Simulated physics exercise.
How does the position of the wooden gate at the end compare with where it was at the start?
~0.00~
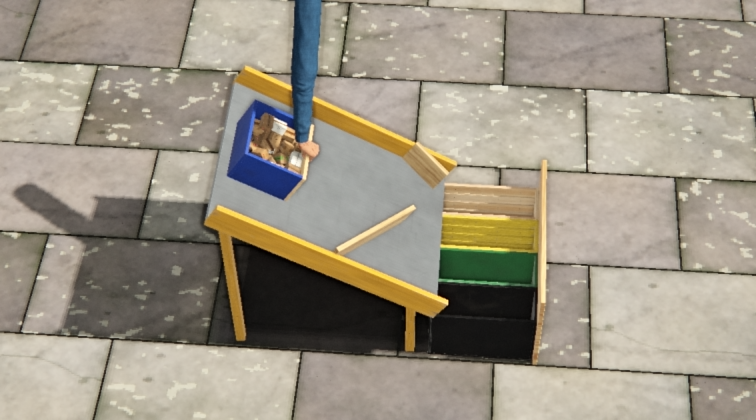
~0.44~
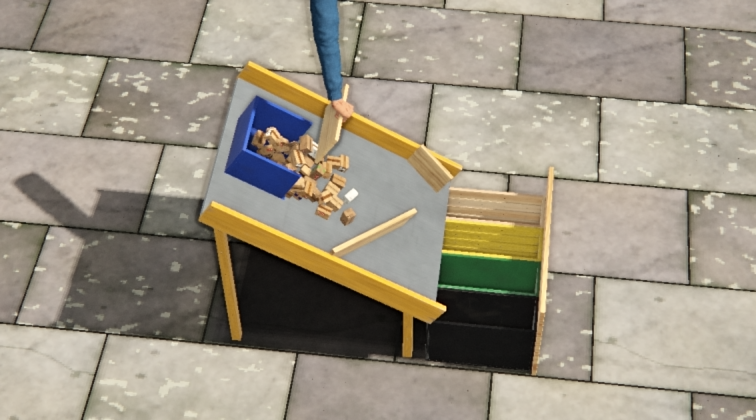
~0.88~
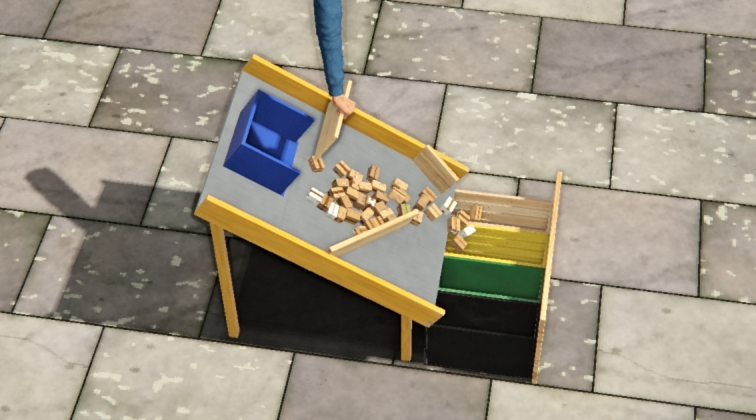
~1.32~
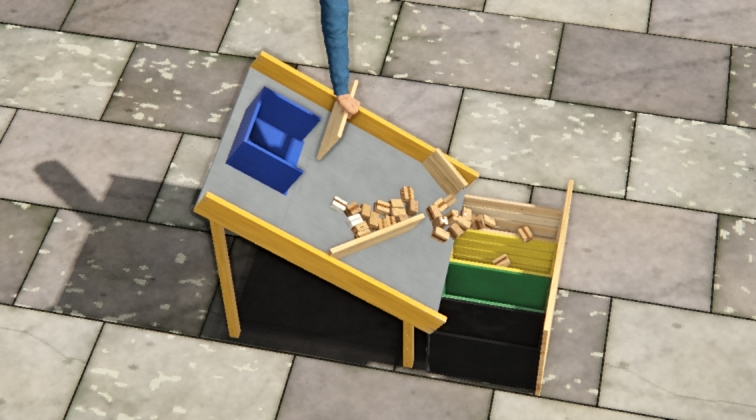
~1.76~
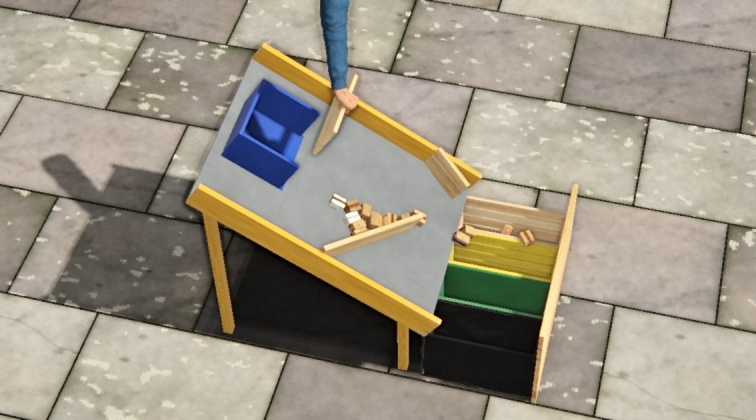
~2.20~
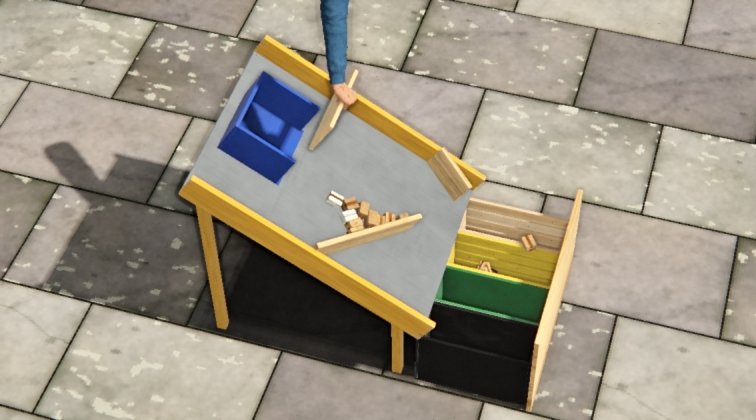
At the start the gate stands across the open side of the blue pen, holding the blocks in. By the end it is farther up and to the right, held clear of the pen's opening near the table's upper yellow rail.
Small wooden blocks spilling from a blue pen as a hand lifts the gate, some dropping into bins, others stopping behind an angled board.
